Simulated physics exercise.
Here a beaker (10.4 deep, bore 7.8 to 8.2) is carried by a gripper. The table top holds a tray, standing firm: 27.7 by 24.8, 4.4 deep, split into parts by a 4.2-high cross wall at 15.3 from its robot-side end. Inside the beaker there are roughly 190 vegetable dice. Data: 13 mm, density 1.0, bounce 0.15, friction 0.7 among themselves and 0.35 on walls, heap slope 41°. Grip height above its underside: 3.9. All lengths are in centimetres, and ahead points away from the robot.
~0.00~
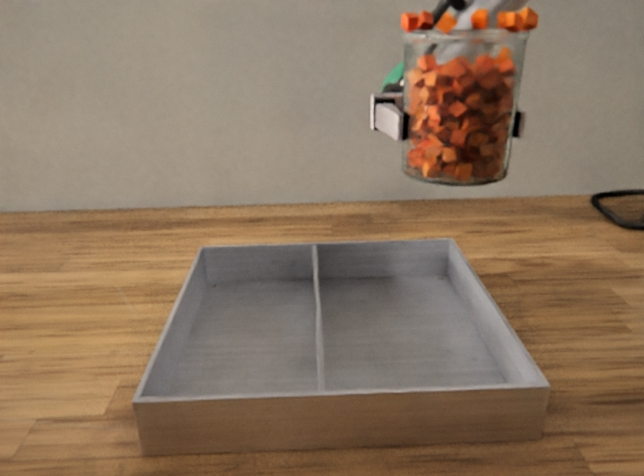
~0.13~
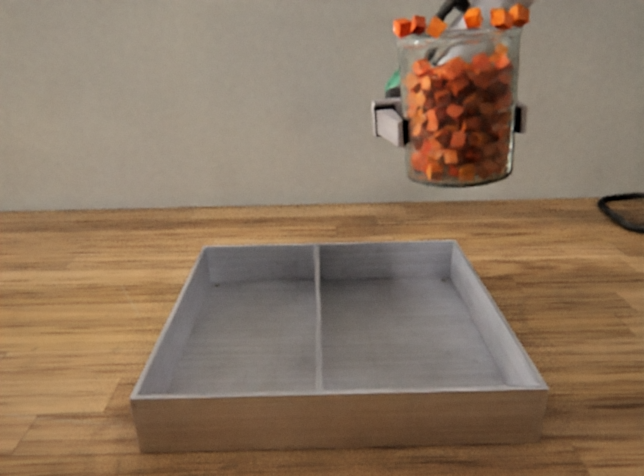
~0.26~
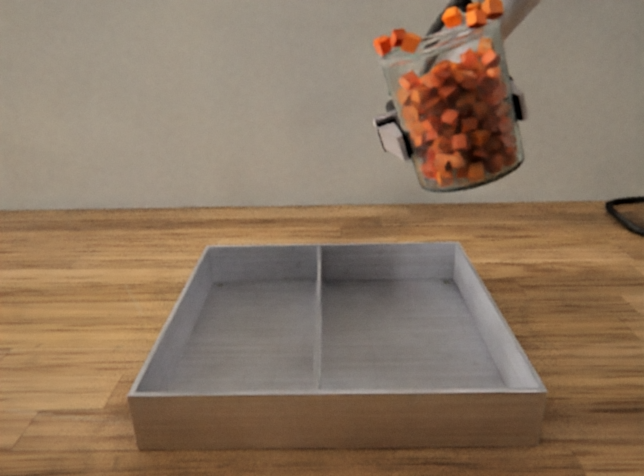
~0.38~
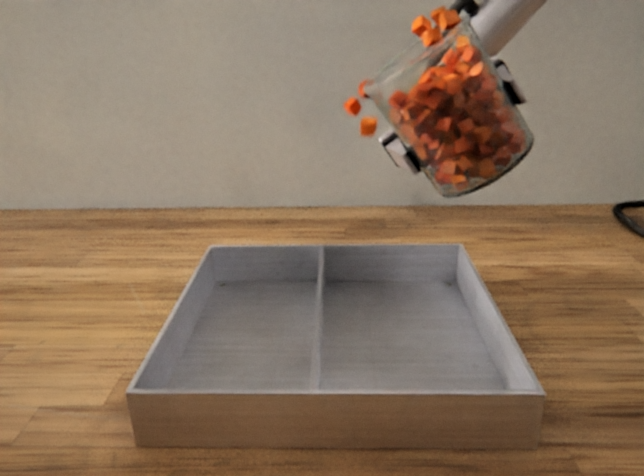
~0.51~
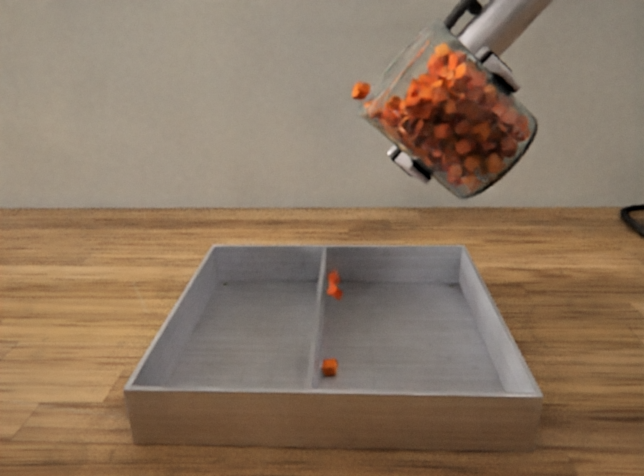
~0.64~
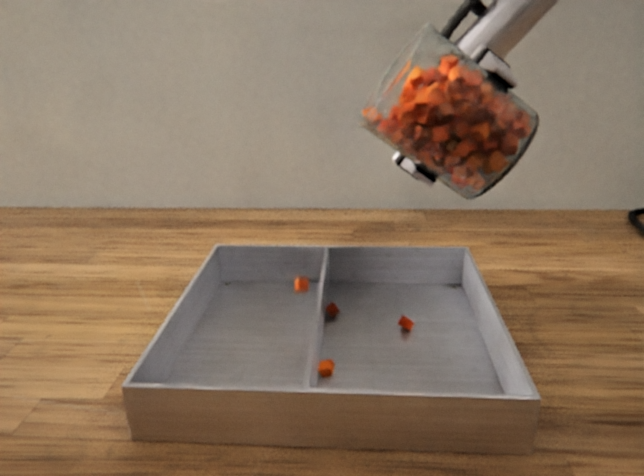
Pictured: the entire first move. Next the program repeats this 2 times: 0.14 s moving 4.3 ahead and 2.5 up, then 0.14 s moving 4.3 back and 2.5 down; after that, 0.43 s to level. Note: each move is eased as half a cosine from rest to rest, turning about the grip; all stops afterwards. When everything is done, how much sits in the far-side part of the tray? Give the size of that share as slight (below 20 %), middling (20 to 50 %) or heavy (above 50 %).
Slight.
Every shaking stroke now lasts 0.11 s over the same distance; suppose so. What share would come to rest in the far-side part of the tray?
I'd expect close to 25 per cent then.
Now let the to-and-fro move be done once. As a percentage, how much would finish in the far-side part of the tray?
Probably about 5 in a hundred.
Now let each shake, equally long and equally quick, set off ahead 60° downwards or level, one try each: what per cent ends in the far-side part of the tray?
Estimates, in order: 0 % then 5 %.
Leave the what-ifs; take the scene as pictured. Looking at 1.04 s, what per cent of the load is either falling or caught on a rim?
My guess is some 1 in a hundred.
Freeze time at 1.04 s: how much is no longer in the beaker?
Some 10 per cent.
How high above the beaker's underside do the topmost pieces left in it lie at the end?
The top sits some 10.5 cm up.
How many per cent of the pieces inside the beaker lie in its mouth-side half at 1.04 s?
Around 45 per cent of it.
By 1.04 s, tilted 54° forward, highest piece 26 above the table; 169 in the beaker, 8 in the robot-side part, 8 in the far-side part, 1 in flight or on a rim.
By 1.43 s, tilted 24° forward, highest piece 26 above the table; 156 in the beaker, 16 in the robot-side part, 14 in the far-side part.
By 1.83 s, level, highest piece 26 above the table; 156 in the beaker, 16 in the robot-side part, 14 in the far-side part.
By 2.88 s, level, highest piece 26 above the table; 156 in the beaker, 16 in the robot-side part, 14 in the far-side part.
Final count, 156 in the beaker, 16 in the robot-side part, 14 in the far-side part. That is 8 % in the far-side part of the tray.
